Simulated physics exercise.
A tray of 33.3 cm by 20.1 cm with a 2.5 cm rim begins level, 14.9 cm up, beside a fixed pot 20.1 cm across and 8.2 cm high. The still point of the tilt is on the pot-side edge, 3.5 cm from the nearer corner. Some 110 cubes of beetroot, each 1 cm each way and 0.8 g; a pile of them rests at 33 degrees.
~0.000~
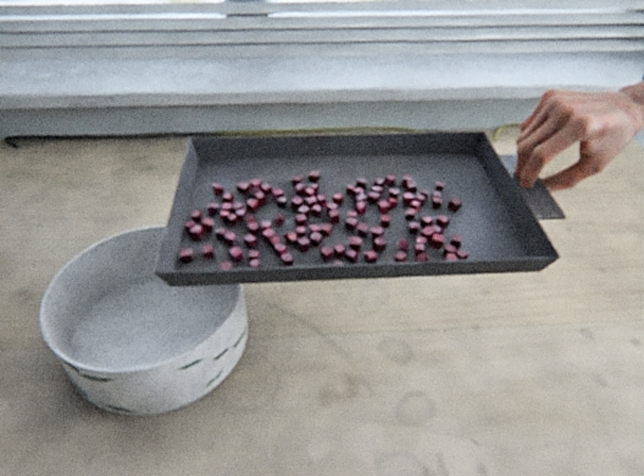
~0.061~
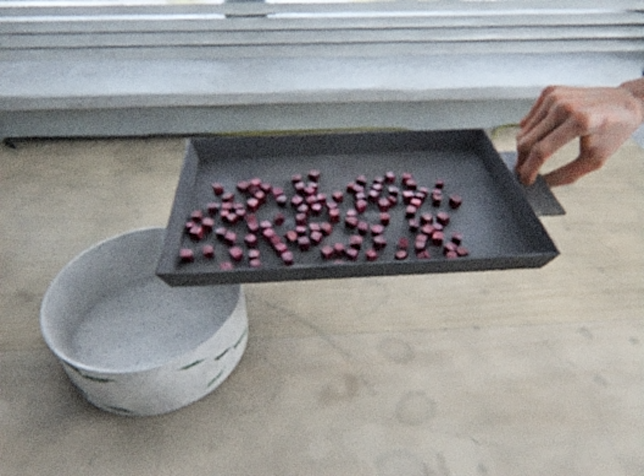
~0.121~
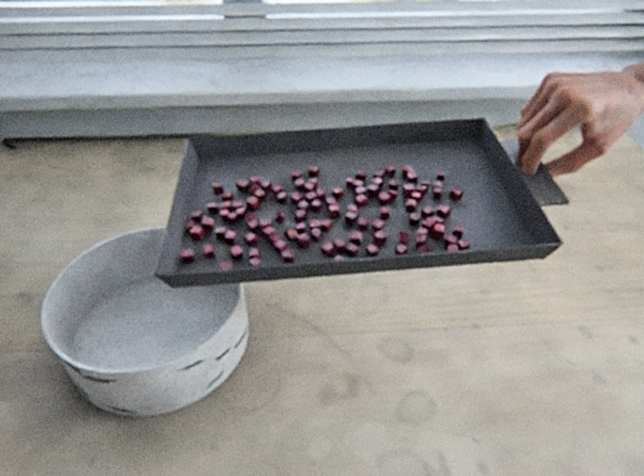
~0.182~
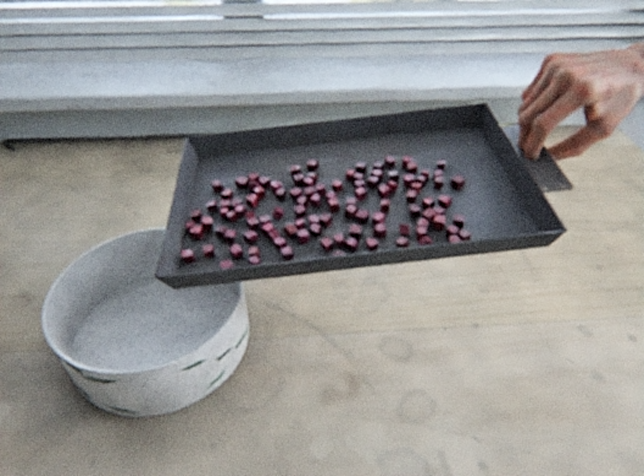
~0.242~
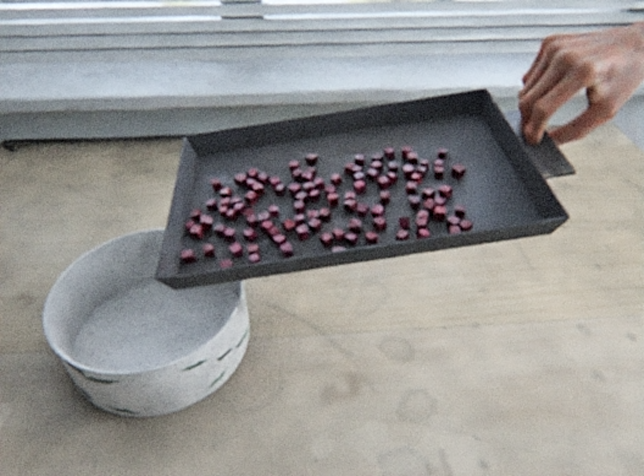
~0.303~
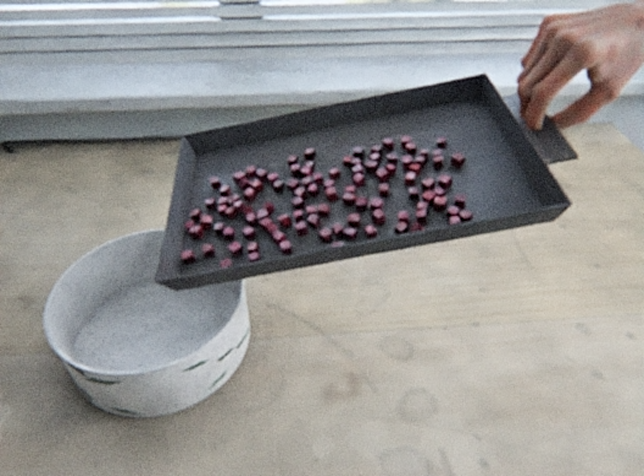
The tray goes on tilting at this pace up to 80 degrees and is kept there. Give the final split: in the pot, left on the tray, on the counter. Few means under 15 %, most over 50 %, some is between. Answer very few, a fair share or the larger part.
Pot a fair share, tray the larger part, counter very few.
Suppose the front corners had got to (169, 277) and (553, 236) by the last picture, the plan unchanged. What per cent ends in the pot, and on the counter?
Pot 5, counter 5.
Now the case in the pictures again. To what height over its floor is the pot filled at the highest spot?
Some 1.5 cm.
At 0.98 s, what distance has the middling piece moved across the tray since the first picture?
Roughly 8 cm.
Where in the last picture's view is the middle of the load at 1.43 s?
Around (167, 253).
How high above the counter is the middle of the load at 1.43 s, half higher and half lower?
Some 18 cm.
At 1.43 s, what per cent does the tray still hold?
Roughly 70 per cent.
Then, at 0.98 s, tilt 44 degrees; the tray holds 100 %, the pot 0 %.
After 1.43 s, tilt 65 degrees; the tray holds 70 %, the pot 25 %.
After 1.95 s, tilt 80 degrees; the tray holds 65 %, the pot 30 %.
In the end, at 2.9 s, pot 35 %, tray 65 %, counter 5 %.
